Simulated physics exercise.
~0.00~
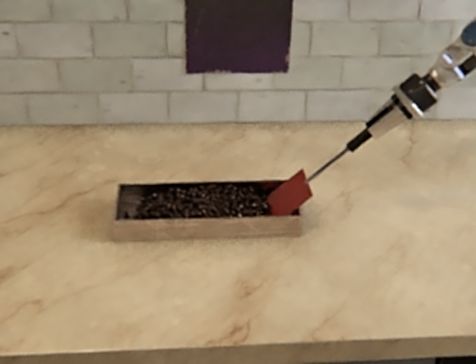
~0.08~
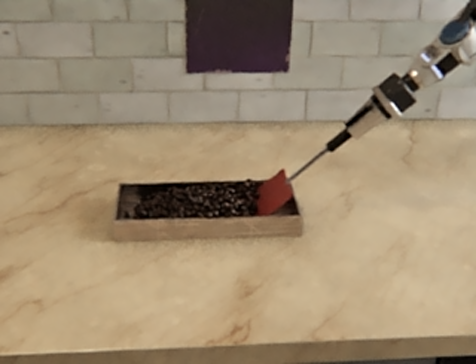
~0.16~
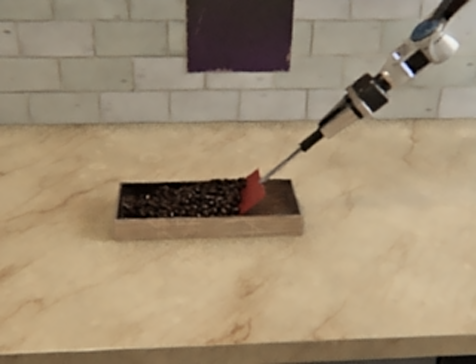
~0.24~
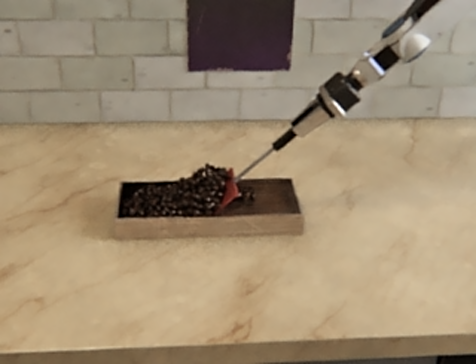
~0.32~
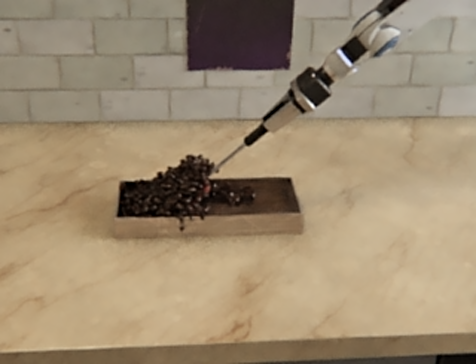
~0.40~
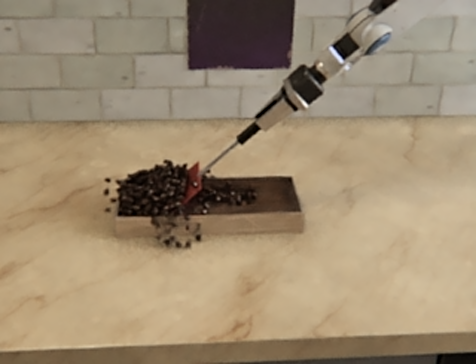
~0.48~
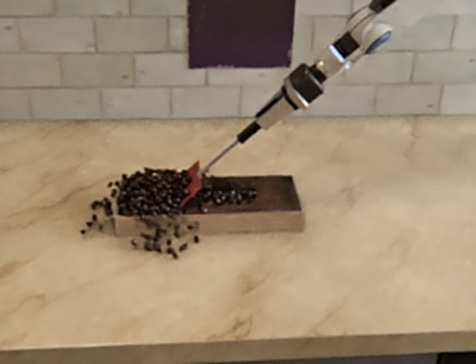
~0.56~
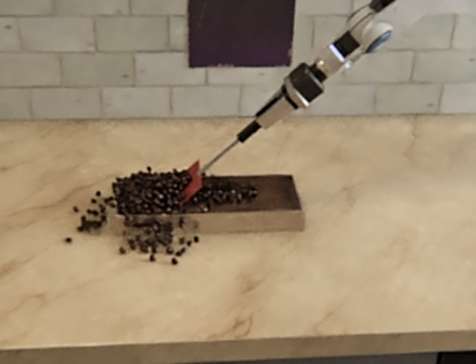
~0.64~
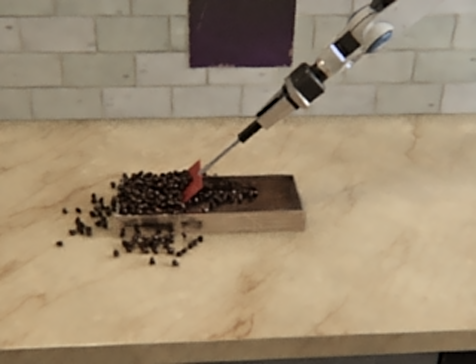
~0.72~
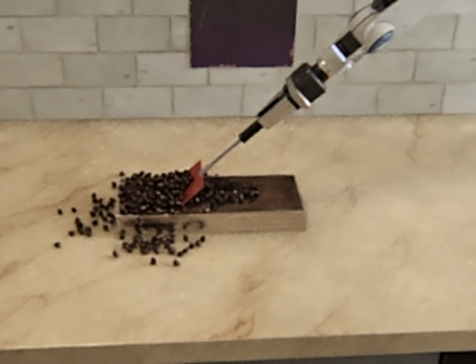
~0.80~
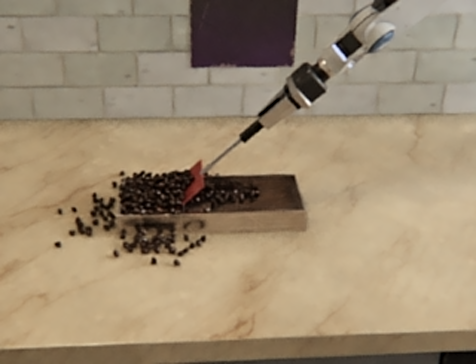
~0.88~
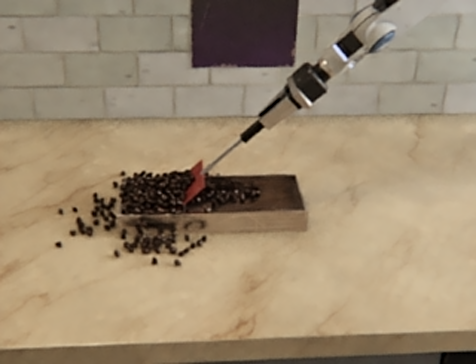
A red spatula blade held by a silver and black robot arm dips into the right end of a shallow brown tray full of dark beans. The tray sits on a beige marbled counter before a pale brick wall with a dark purple panel, seen from the front and slightly above. The arm pushes the blade left, heaping the beans and baring the tray's right part. The pile rises over the rim and beans spill off the left end and front. The blade stops, the beans scatter and settle, and most remain heaped in the tray beside the still blade.
